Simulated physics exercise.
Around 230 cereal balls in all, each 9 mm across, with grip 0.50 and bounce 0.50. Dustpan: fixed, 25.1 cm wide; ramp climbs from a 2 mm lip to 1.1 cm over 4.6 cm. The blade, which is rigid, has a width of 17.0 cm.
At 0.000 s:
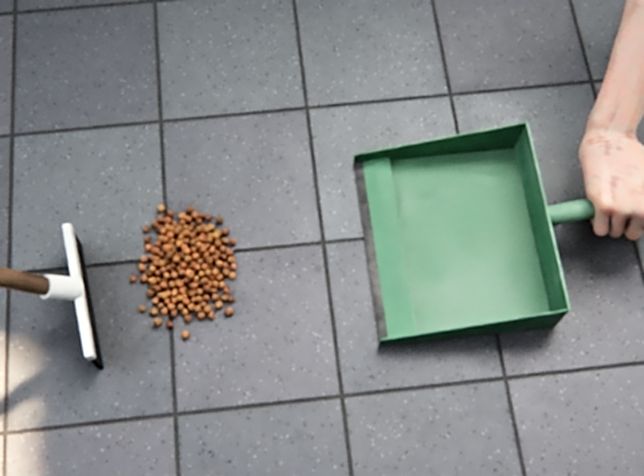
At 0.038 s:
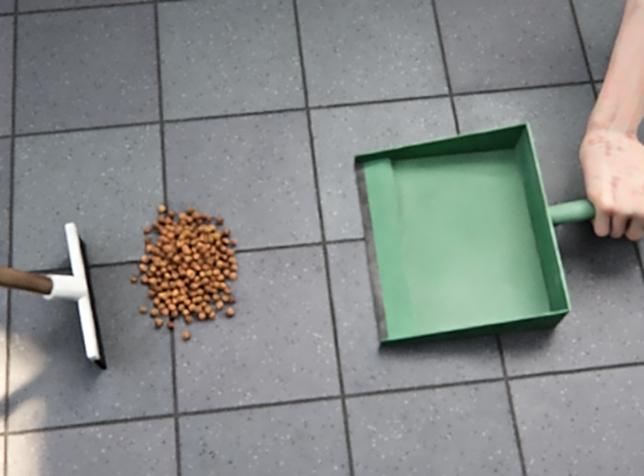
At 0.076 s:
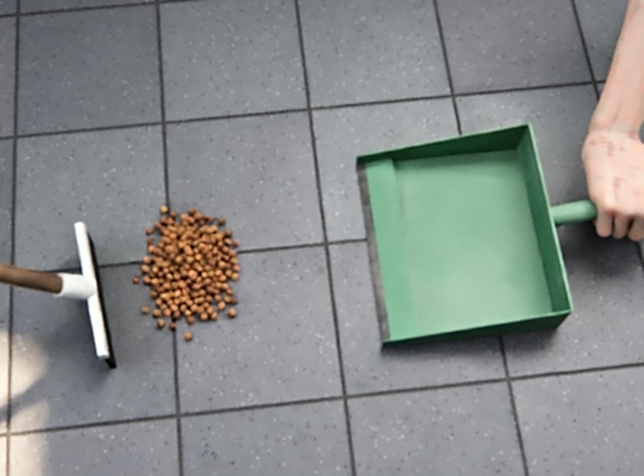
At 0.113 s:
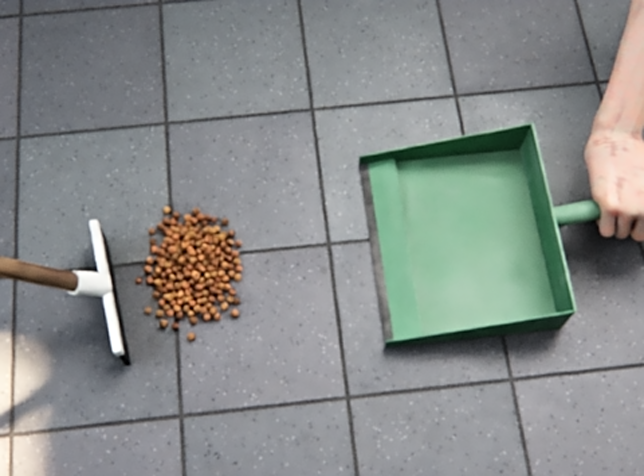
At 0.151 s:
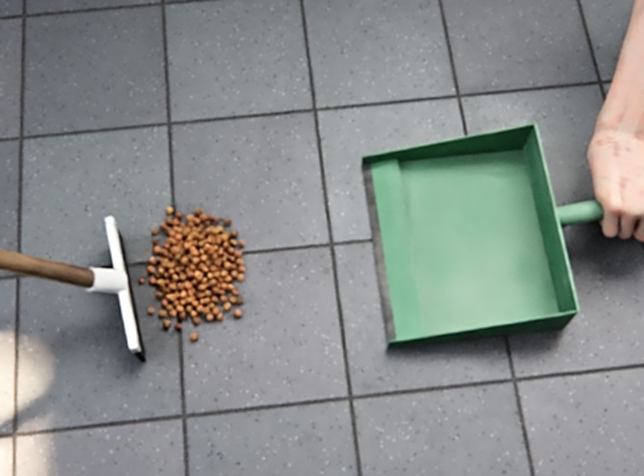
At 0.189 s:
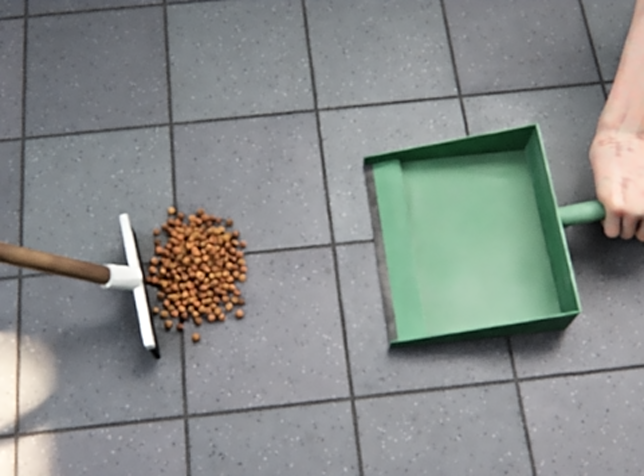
In this clip, a white-headed blade on a wooden handle slides rightward across gray tiles to the left edge of a pile of small brown balls, while a hand on the right holds a green dustpan nearly still.
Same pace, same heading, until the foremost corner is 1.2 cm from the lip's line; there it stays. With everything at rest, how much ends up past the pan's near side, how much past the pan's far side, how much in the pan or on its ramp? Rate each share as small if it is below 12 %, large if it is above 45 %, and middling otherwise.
Near side: Small, far side: Small, pan: Middling.
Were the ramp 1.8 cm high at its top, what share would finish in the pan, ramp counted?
In that case roughly 30 percent.
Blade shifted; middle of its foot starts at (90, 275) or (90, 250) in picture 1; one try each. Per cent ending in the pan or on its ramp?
Roughly 40 % and 30 %.
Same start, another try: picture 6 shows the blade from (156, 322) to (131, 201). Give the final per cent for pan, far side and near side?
Final per cent - pan 15, far 35, near 0.
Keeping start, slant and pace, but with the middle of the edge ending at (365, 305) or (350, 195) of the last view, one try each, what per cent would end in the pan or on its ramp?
The two tries give roughly 20 and 35 %.
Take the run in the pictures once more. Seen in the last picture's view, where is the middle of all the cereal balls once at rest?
After settling, the middle sits near (368, 216).
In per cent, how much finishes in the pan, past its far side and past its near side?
Near side 0 %, far side 5 %, pan 35 %.
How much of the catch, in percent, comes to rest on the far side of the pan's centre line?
About 70 percent of it.
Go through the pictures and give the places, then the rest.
Blade from (91, 355) to (69, 230), moved 0.0 cm, 0 of the pieces shifted so far; middle of the pieces at (187, 262); pan at (466, 240), in the first frame.
Blade from (94, 355) to (72, 230), moved 0.3 cm, 0 of the pieces shifted so far; middle of the pieces at (188, 263), in the second frame.
Blade from (104, 354) to (81, 229), moved 1.2 cm, 0 of the pieces shifted so far; middle of the pieces at (190, 263), in the third frame.
Blade from (119, 351) to (96, 227), moved 2.6 cm, 0 of the pieces shifted so far; middle of the pieces at (193, 264), in the fourth frame.
Blade from (135, 348) to (111, 224), moved 4.2 cm, 0 of the pieces shifted so far; middle of the pieces at (195, 264), in the fifth frame.
Blade from (150, 344) to (126, 221), moved 5.8 cm, 1 of the pieces shifted so far; middle of the pieces at (197, 264); pan at (476, 242). Its pace works out near 0.41 m/s, heading 10 degrees away from the viewer's side, in the sixth frame.
Then, at 0.51 s, middle of the blade 16 cm from the lip; 0 % over the lip, far side 0 %, near side 0 %.
After 0.72 s, middle of the blade 8 cm from the lip; 0 % over the lip, far side 0 %, near side 0 %.
After 1.05 s, middle of the blade 2 cm from the lip; 35 % over the lip, far side 5 %, near side 0 %.
By 1.4 s all is still; near side 0 %, far side 5 %, pan 35 %, in front of the lip or behind the blade 60 %.
